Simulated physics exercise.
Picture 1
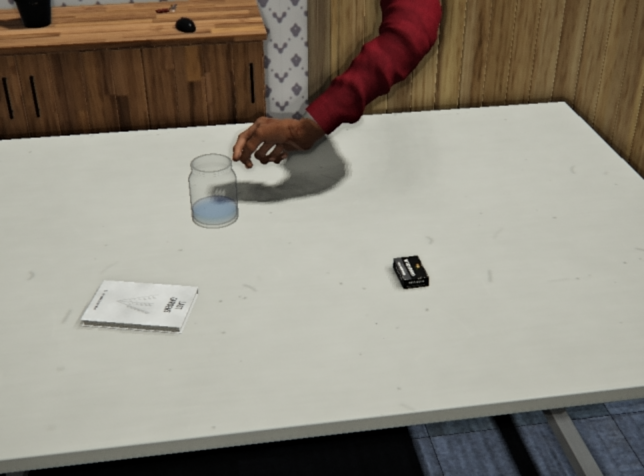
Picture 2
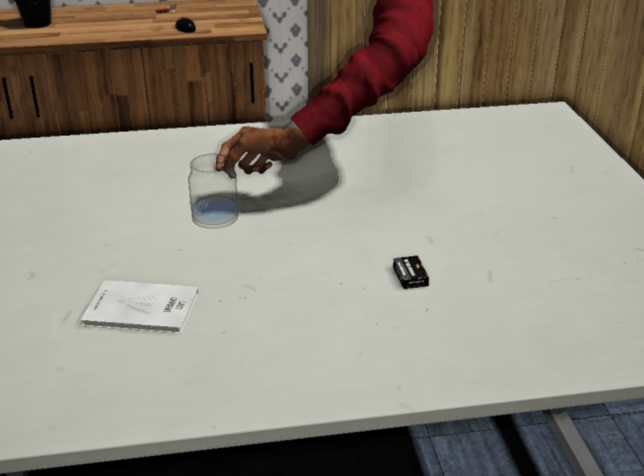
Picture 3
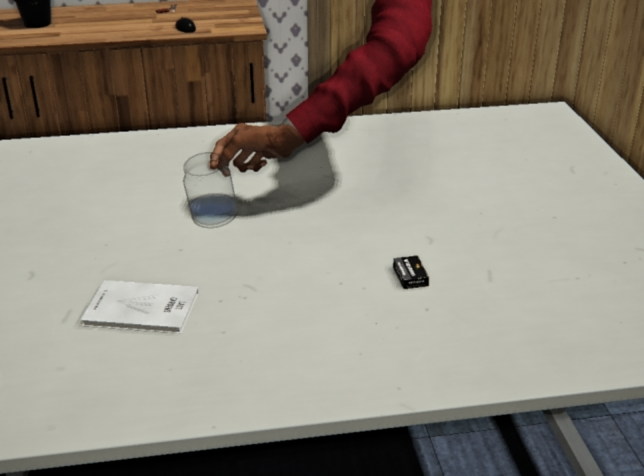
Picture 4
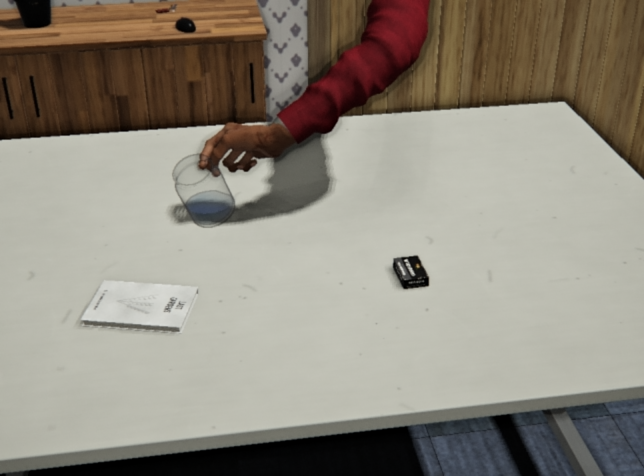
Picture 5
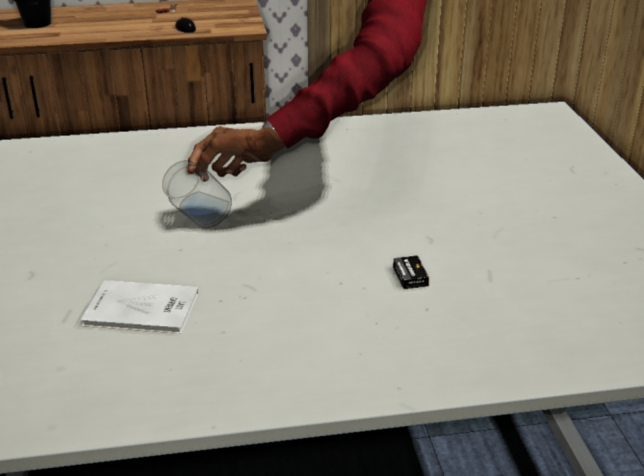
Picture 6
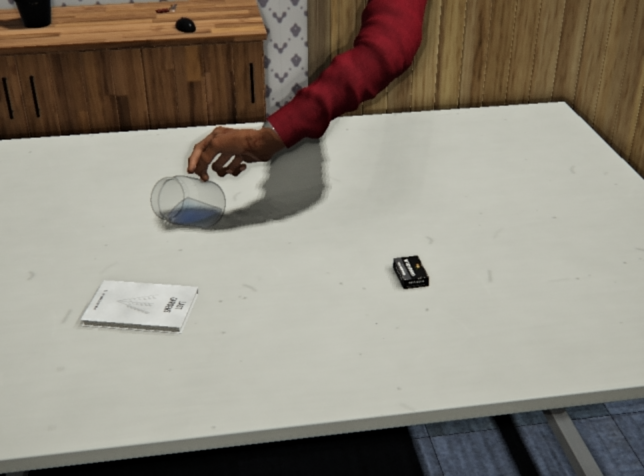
A hand in a red sleeve reached left to a clear jar with a little bluish liquid on a white table and pushed its top, tilting it steeply leftward, near a notebook and small black box.
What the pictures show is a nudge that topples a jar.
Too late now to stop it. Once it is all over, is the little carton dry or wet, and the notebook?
Once it is over, the little carton is dry, the notebook is wet.
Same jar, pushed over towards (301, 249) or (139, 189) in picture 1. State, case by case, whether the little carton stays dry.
Well, the first time it gets caught, while the second time it is left alone.
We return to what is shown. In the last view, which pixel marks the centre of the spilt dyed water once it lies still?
(94, 282).
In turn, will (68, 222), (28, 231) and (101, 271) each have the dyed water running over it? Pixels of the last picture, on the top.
Spot by spot: Missed, then missed, then touched.
Shortly, the puddle covers about as much as a saucer; the little carton is still dry; the notebook is soaking at its edge.
At the finish, the puddle covers about as much as a saucer; the little carton is still dry; the notebook is soaking at its edge.
